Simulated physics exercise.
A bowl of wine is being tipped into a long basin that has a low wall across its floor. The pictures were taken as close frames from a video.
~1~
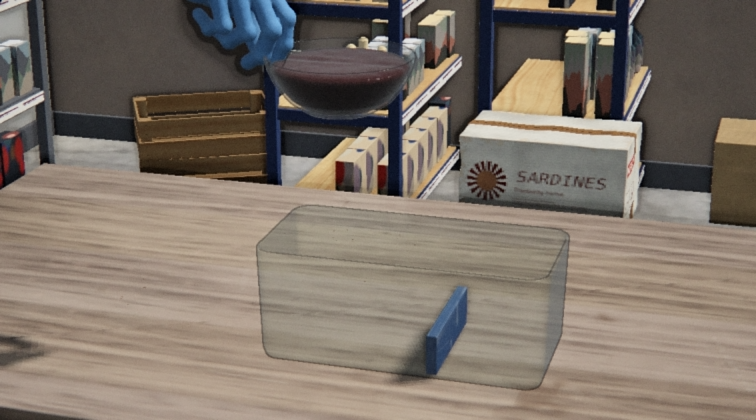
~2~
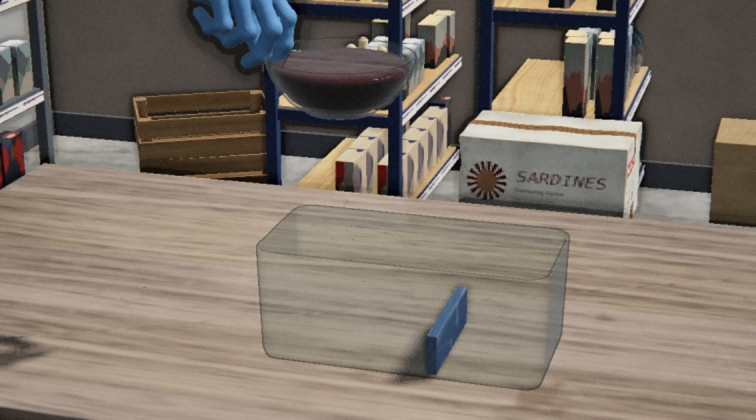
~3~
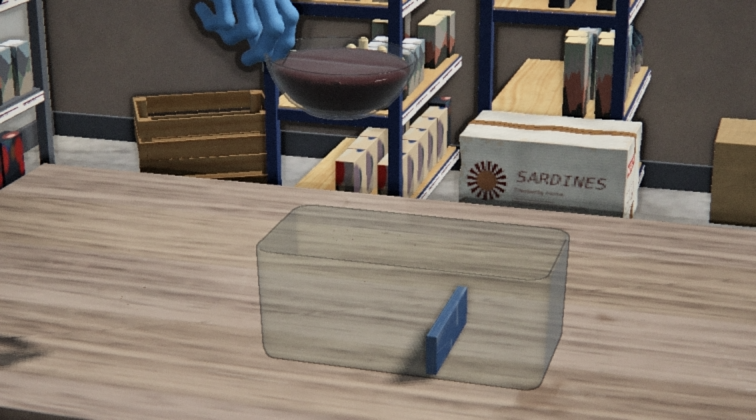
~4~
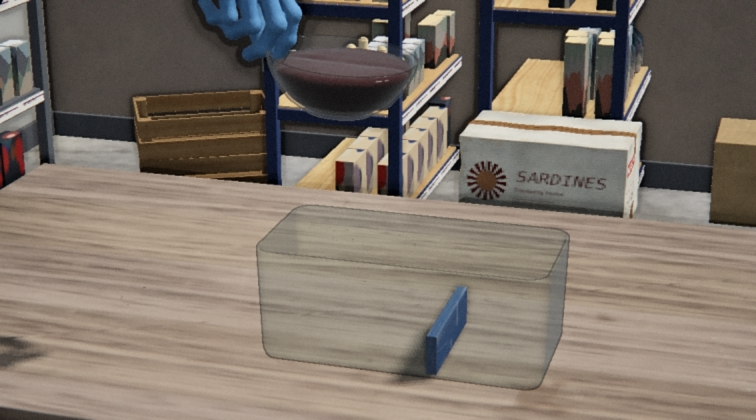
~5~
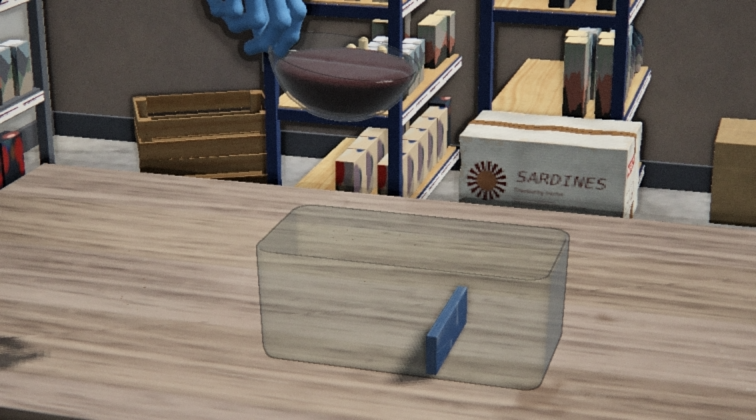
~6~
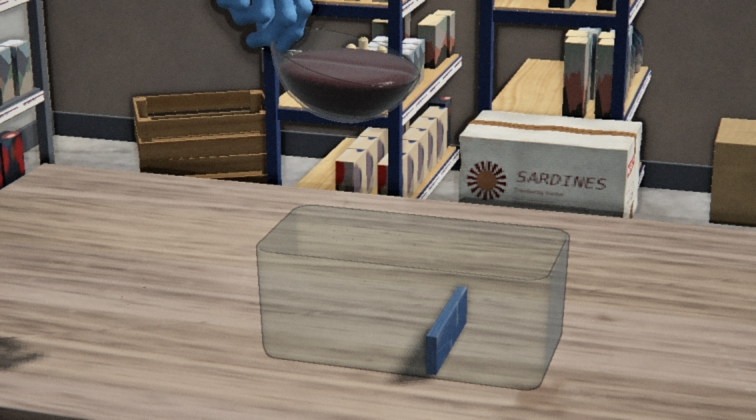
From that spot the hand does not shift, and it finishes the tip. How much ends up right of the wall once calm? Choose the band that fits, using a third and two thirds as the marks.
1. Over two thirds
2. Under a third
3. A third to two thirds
Over two thirds (1).
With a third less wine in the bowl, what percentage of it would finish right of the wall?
About 65 %.
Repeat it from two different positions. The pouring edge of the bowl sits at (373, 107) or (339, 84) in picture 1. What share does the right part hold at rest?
In order: Close to 15 and 5 percent.
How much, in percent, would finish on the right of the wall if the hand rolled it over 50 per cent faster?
About 60 in a hundred.
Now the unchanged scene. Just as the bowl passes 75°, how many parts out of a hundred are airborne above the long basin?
40 %.
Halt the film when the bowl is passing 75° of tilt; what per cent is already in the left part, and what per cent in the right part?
Left about 5, right about 45.
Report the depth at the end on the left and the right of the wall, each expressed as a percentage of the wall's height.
10 per cent for the left part, 70 for the right.
A moment on, the bowl is tipped on its side and 15 per cent is still to pour, 3 is left of the wall and 43 right of it.
Next, the bowl is tipped right over and 0 per cent is still to pour, 22 is left of the wall and 77 right of it.
Then the bowl is tipped right over and 0 per cent is still to pour, 22 is left of the wall and 78 right of it.
Later the bowl is tipped right over and 0 per cent is still to pour, 22 is left of the wall and 78 right of it.
At rest 22 per cent lies left of the wall, 78 right of it and 1 outside.
